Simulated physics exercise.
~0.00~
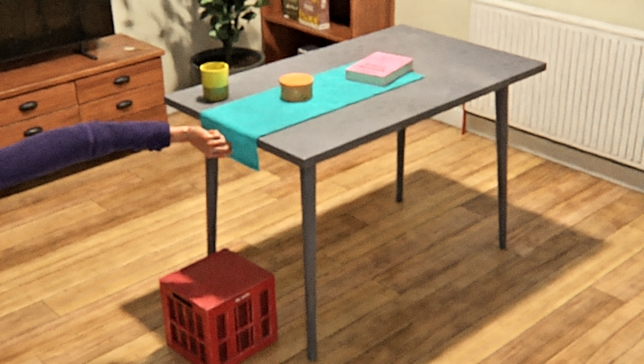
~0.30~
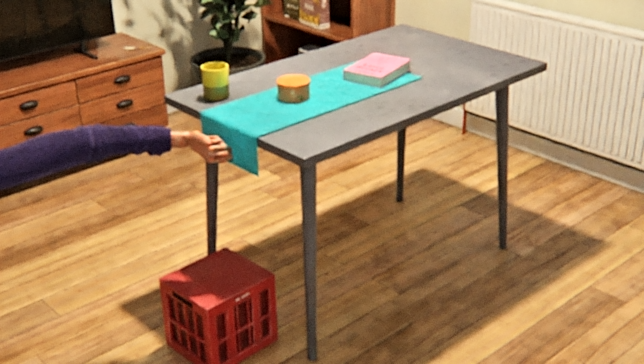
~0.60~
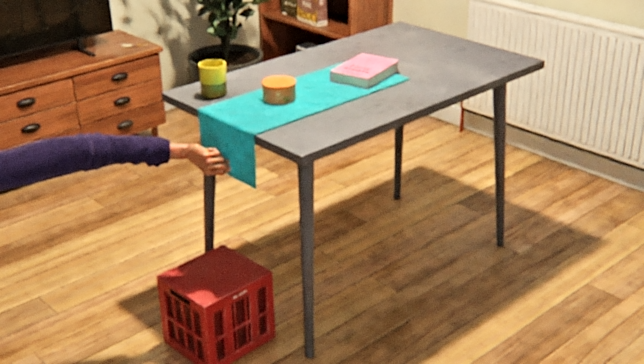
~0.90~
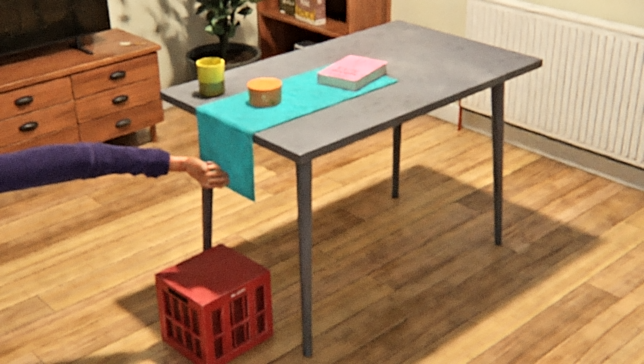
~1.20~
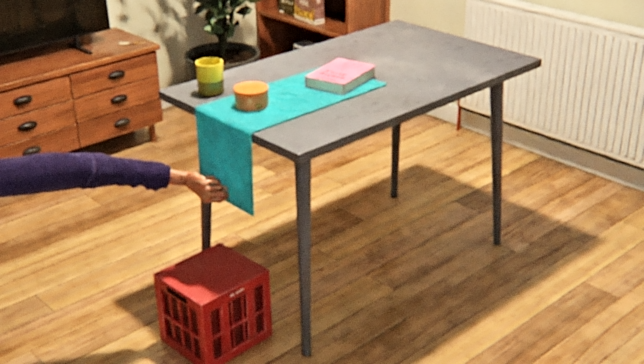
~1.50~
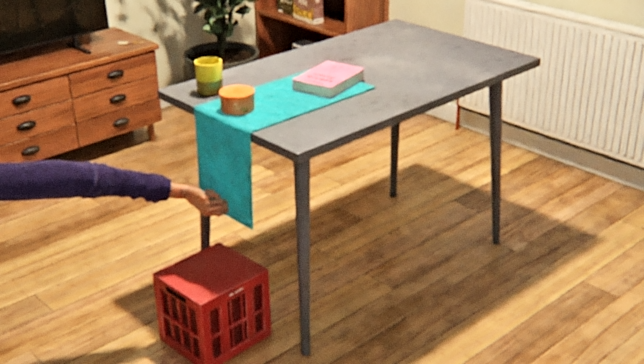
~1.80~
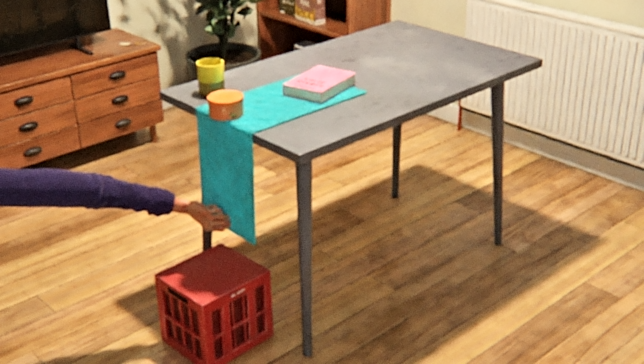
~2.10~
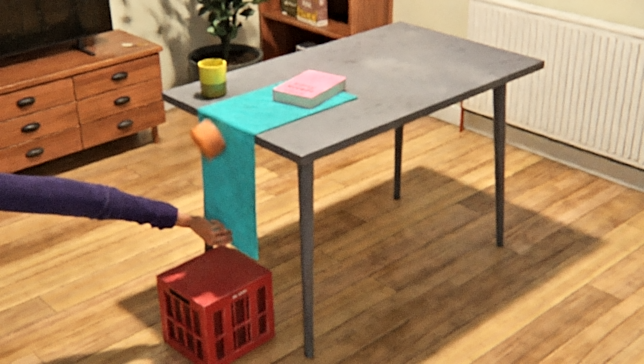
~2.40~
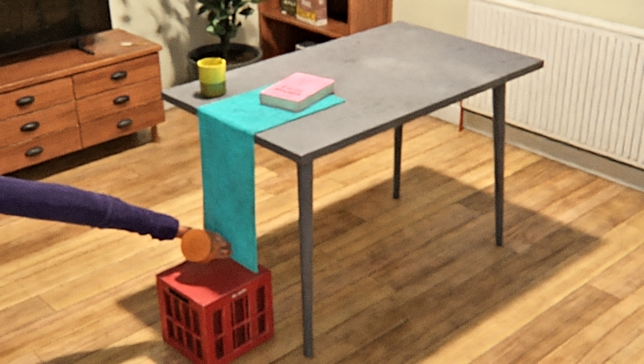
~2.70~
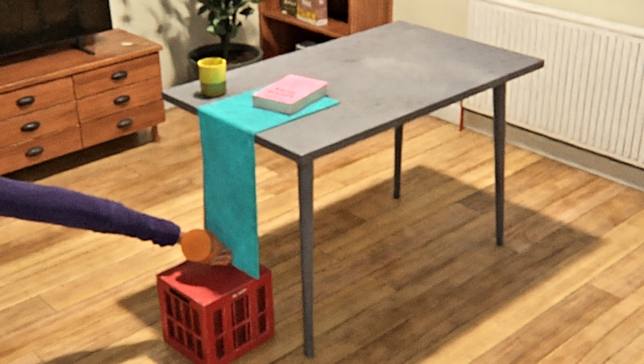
Living room table with a hand slowly pulling down a turquoise cloth, an orange tub toppling off, book sliding, yellow mug staying put.
